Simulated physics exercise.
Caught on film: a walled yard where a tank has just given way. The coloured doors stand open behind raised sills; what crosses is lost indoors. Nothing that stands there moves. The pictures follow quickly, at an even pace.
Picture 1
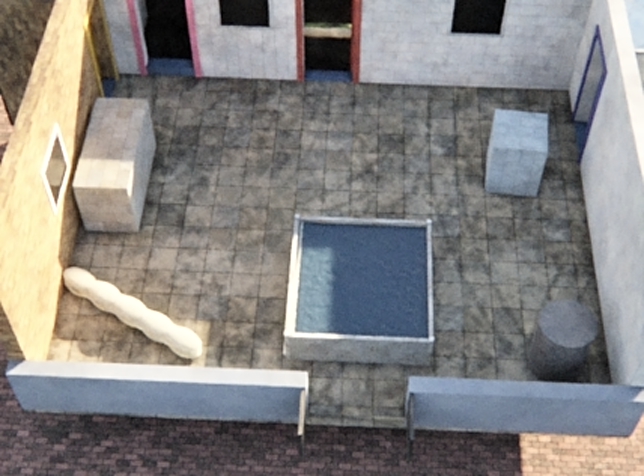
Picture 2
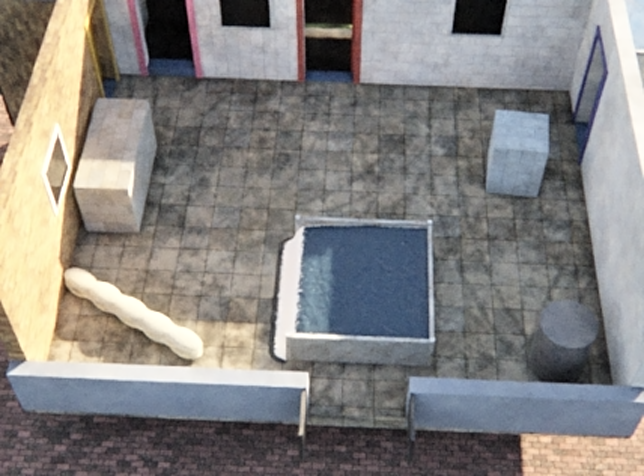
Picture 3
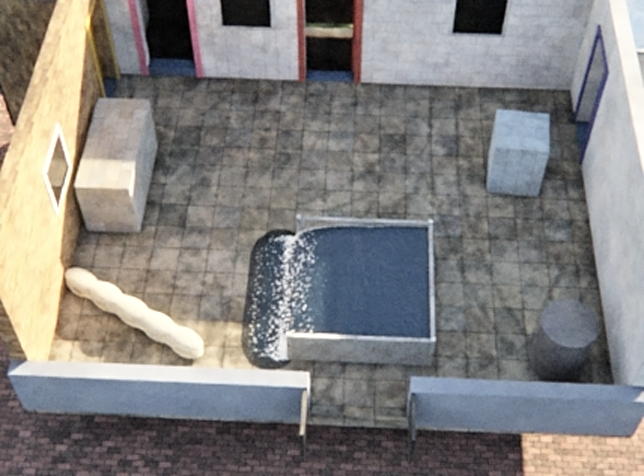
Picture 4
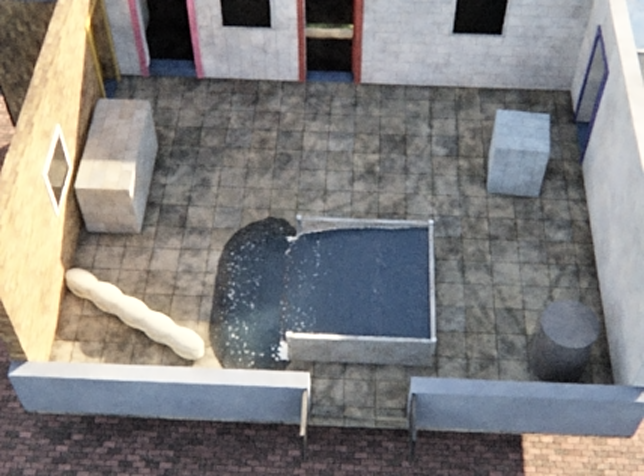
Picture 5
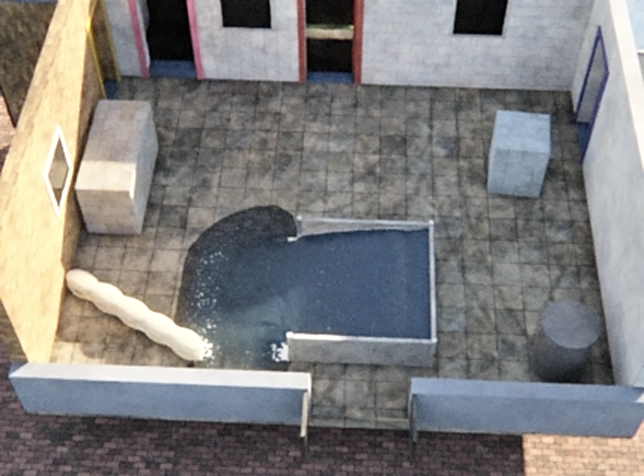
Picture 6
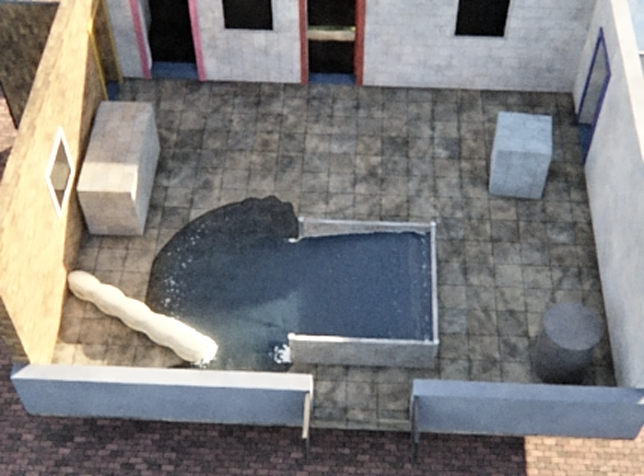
Water sits still in a square tank in a walled, paved yard with coloured door surrounds, then breaks out through the tank's left side. It pours onto the paving in a foaming band, spreads left in a widening dark, rounded sheet, and reaches the lower end of the pale, lumpy barrier.
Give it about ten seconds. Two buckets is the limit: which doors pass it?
The yellow door holds within the limit; the blue door floods; the pink door holds within the limit; the red door floods.
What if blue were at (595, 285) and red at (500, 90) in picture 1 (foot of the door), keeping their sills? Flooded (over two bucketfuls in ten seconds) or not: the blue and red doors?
One by one: Blue door stays under; red door holds.
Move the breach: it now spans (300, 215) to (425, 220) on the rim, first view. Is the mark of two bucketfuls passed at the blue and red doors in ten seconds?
My reading: The blue door lets more in; the red door passes that mark.
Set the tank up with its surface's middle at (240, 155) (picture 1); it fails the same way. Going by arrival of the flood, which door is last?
The one in blue.
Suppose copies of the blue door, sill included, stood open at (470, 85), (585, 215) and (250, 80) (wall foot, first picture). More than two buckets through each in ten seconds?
In that order: Holds, lets less in, passes that mark.
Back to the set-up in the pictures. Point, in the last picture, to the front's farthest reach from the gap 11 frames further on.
Close to (108, 137).
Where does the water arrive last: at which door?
The blue-painted one.
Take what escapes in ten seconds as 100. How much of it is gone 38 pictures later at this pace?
About 15 per cent.
A moment on, water covers 20 % of the floor; the yellow door not reached, the blue door not reached, the pink door not reached, the red door not reached.
Next, water covers 25 % of the floor; the yellow door not reached, the blue door not reached, the pink door not reached, the red door not reached.
Then, water covers 35 % of the floor; the yellow door wet at the sill, nothing in, the blue door not reached, the pink door wet at the sill, nothing in, the red door not reached.
Later, water covers 60 % of the floor; the yellow door under two buckets in, the blue door not reached, the pink door wet at the sill, nothing in, the red door under two buckets in.
In the end, water covers 80 % of the floor; the yellow door under two buckets in, the blue door over two buckets in, the pink door wet at the sill, nothing in, the red door over two buckets in.
